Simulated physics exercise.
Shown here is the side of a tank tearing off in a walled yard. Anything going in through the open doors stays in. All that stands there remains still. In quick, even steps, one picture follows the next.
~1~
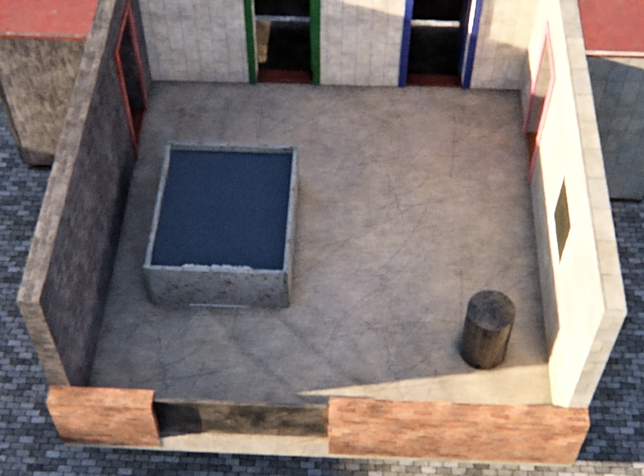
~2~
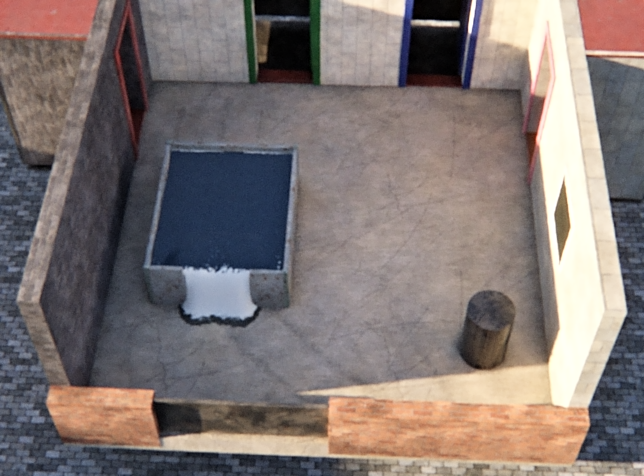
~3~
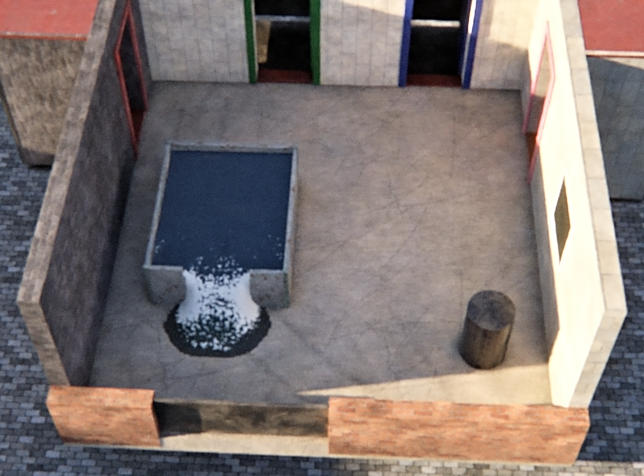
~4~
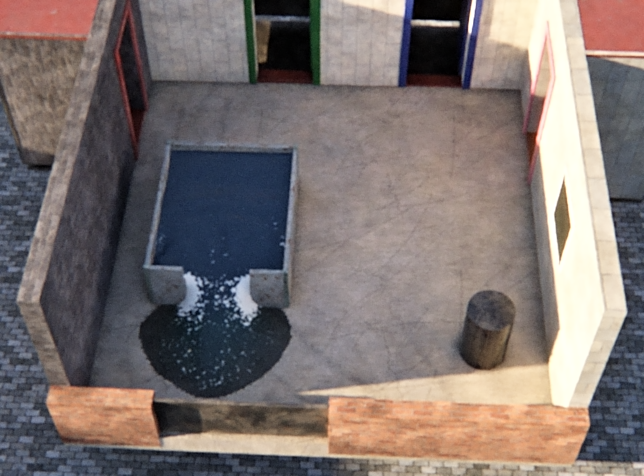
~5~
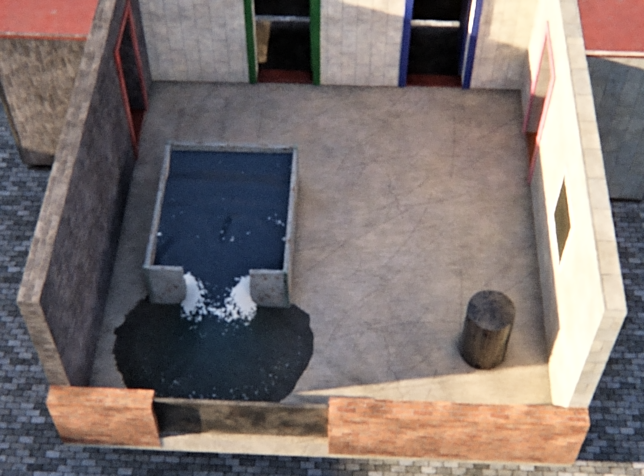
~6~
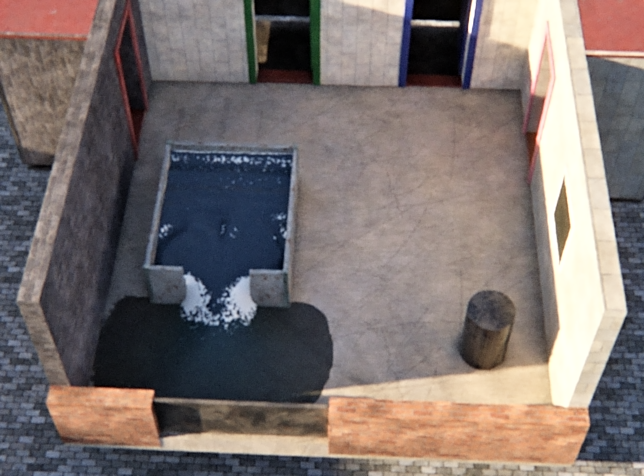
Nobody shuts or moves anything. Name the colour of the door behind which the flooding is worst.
Blue.
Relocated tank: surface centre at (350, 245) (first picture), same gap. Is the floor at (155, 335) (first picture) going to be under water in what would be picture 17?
It is soaked at that point.
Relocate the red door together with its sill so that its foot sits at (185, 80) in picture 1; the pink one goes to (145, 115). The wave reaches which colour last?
The one in blue, by my reckoning.
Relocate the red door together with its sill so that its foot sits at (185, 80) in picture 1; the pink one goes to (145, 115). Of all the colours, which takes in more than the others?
Answer: The one in red.
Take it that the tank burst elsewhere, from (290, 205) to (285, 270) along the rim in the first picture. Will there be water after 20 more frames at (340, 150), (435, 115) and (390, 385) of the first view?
In the order given: Bare, waterlogged, waterlogged.
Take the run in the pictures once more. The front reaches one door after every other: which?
Last is the door marked blue.
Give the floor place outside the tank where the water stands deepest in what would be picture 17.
Deepest spot: Around (84, 417).
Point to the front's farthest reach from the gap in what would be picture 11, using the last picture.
About (429, 430).
A moment on, water covers 15 % of the floor; red door not reached, green door not reached, blue door not reached, pink door not reached.
Next, water covers 25 % of the floor; red door not reached, green door not reached, blue door not reached, pink door not reached.
Then, water covers 45 % of the floor; red door wet at the sill, nothing in, green door not reached, blue door not reached, pink door not reached.
Later, water covers 85 % of the floor; red door wet at the sill, nothing in, green door wet at the sill, nothing in, blue door wet at the sill, nothing in, pink door wet at the sill, nothing in.
In the end, water covers 95 % of the floor; red door a trickle in, green door wet at the sill, nothing in, blue door a lot in, pink door wet at the sill, nothing in; the blue door has let in the most.
